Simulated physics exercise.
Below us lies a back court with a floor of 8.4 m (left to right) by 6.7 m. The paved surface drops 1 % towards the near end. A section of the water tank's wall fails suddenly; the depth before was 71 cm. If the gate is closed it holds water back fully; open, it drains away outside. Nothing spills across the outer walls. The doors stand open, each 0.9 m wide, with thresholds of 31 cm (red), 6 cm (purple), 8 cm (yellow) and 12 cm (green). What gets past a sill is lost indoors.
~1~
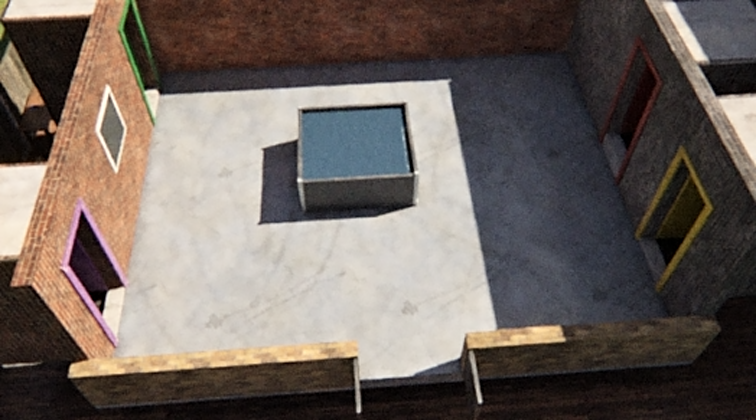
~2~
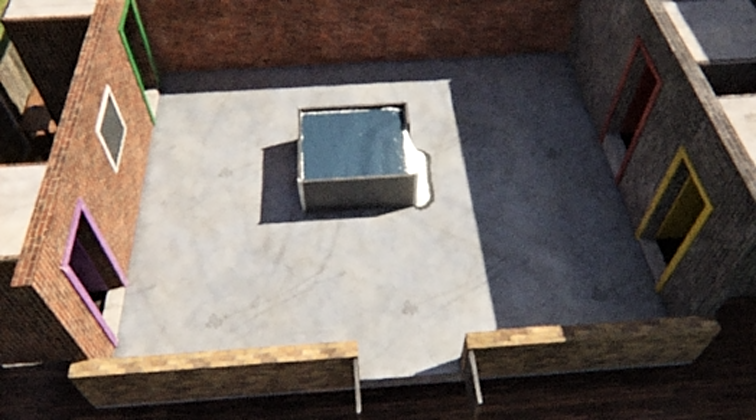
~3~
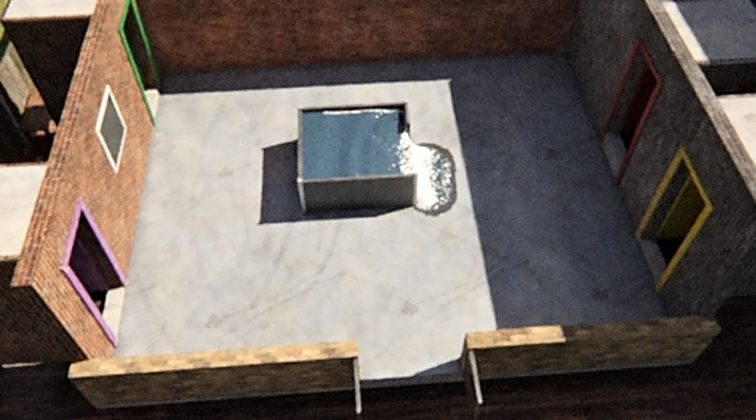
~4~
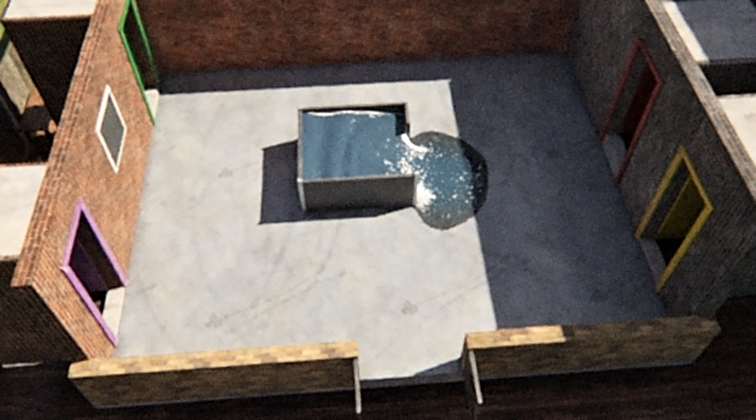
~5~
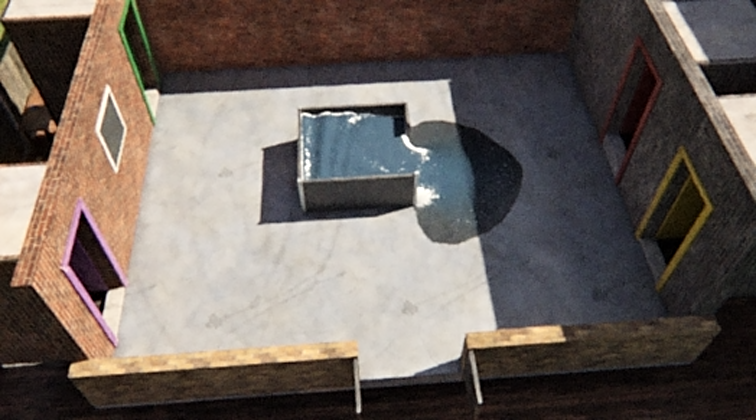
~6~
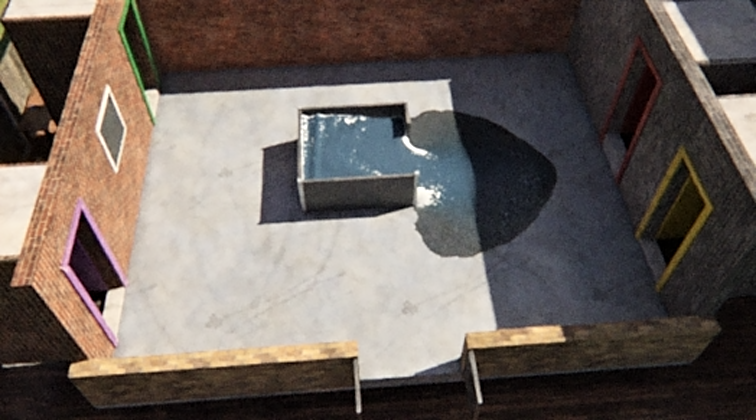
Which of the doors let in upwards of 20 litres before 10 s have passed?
The water let in: At the red door it keeps below the limit; at the purple door it does not reach the limit; at the yellow door it passes the limit; at the green door it keeps below the limit.
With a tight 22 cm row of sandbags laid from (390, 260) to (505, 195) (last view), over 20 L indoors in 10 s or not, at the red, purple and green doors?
Then: Red below, purple not over, green below.
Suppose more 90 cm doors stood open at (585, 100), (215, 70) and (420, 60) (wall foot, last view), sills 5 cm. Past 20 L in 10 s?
In that order: Over, under, under.
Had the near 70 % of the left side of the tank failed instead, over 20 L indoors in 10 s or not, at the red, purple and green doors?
Then: Red below, purple past it, green below.
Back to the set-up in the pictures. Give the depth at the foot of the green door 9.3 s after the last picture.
Some 2.5 cm.
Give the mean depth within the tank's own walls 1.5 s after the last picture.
Roughly 30 cm on average.
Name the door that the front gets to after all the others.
Last comes the green one.
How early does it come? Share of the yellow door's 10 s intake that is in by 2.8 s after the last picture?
About 60 per cent.
Then, 0.7 s after the last picture water covers 25 % of the floor and is deepest (35 cm) near (419, 188); red door 24 cm at the sill, 0 L in, purple door not reached, yellow door not reached, green door not reached.
Then, 1.5 s after the last picture water covers 30 % of the floor and is deepest (28 cm) near (599, 177); red door 26 cm at the sill, 0 L in, purple door not reached, yellow door 18 cm at the sill, 15 L in, green door not reached.
Then, 2.8 s after the last picture water covers 35 % of the floor and is deepest (26 cm) near (671, 341); red door 15 cm at the sill, 0 L in, purple door not reached, yellow door 12 cm at the sill, 51 L in, green door not reached.
Then, 5.3 s after the last picture water covers 65 % of the floor and is deepest (14 cm) near (648, 342); red door 9 cm at the sill, 0 L in, purple door not reached, yellow door 11 cm at the sill, 77 L in, green door not reached.
Then, 9.3 s after the last picture water covers 90 % of the floor and is deepest (8 cm) near (110, 382); red door 5 cm at the sill, 0 L in, purple door 7 cm at the sill, 1 L in, yellow door 8 cm at the sill, 84 L in, green door 2 cm at the sill, 0 L in.
